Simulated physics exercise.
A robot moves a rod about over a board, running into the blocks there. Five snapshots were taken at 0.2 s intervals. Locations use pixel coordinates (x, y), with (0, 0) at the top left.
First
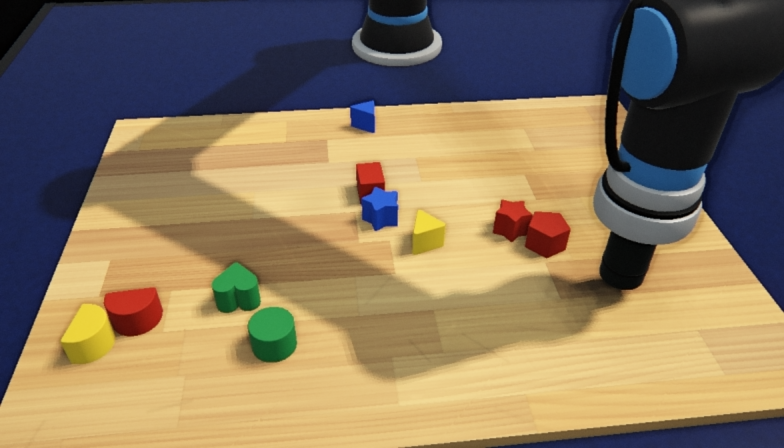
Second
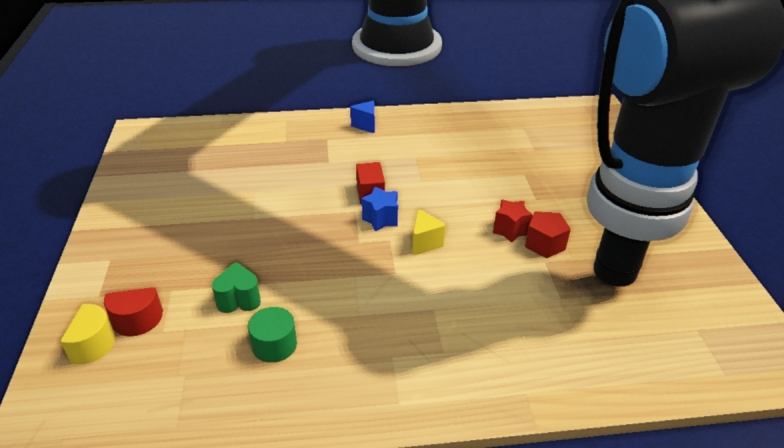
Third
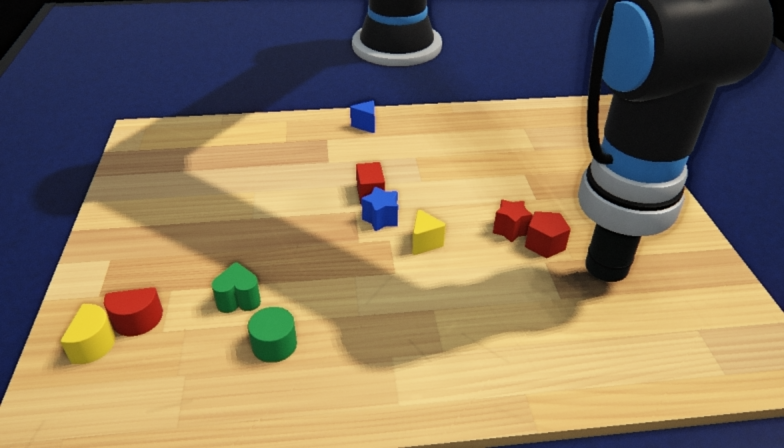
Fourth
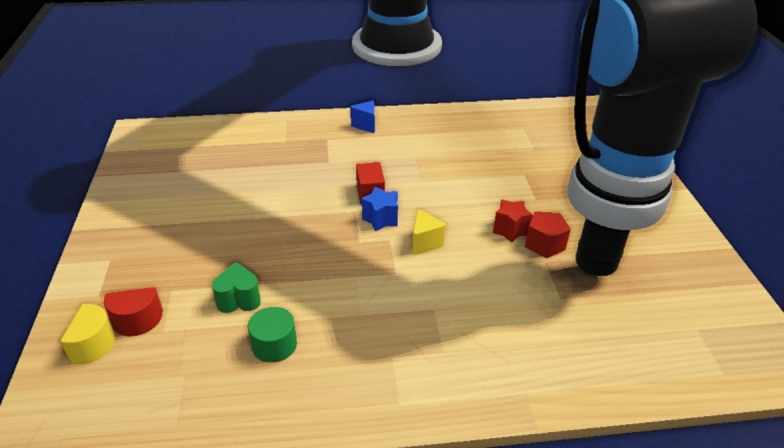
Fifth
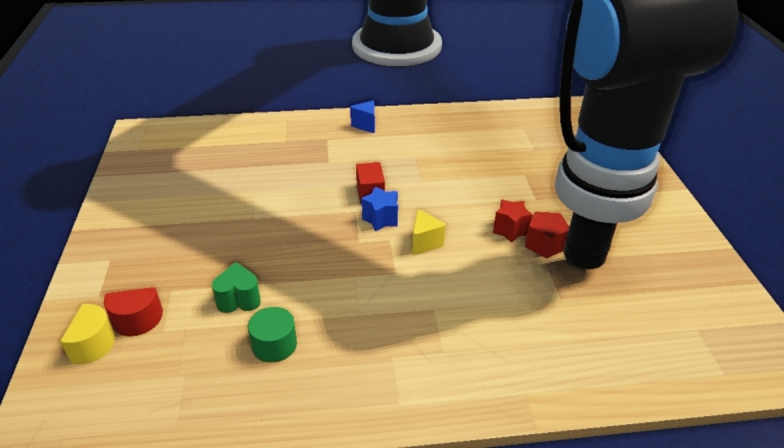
A black robot arm slides its rod slightly left toward still red blocks on a wooden board.
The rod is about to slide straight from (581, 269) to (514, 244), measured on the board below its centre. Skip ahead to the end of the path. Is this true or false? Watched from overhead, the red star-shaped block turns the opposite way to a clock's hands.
The statement is correct.
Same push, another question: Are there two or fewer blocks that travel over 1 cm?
It seems so.
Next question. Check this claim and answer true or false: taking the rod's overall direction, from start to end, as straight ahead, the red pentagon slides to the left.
That statement is not accurate.
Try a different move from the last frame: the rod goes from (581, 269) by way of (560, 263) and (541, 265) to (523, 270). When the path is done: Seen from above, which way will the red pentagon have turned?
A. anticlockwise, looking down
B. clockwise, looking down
B.
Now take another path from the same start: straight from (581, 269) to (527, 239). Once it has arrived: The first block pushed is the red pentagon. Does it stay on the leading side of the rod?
Final position: Ahead.
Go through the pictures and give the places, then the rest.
In the first picture, tip of the rod (621, 276), middles of tops, yellow triangular block (426, 222), red star-shaped block (514, 209), red pentagon (549, 223).
In the second picture, rod (614, 273), nothing pushed.
In the third picture, rod (606, 268), nothing pushed.
In the fourth picture, rod (596, 263), nothing pushed.
In the fifth picture, rod (584, 256), yellow triangular block (426, 222), red star-shaped block (514, 209), red pentagon (549, 223).
The first path, step by step. Halfway along, rod (549, 243); red star-shaped block (500, 201), turned 25° anticlockwise; red pentagon (532, 211), turned 20° clockwise.
At the end, rod (517, 231); yellow triangular block unmoved; red star-shaped block (481, 189), turned 25° anticlockwise; red pentagon (511, 199), turned 35° clockwise.
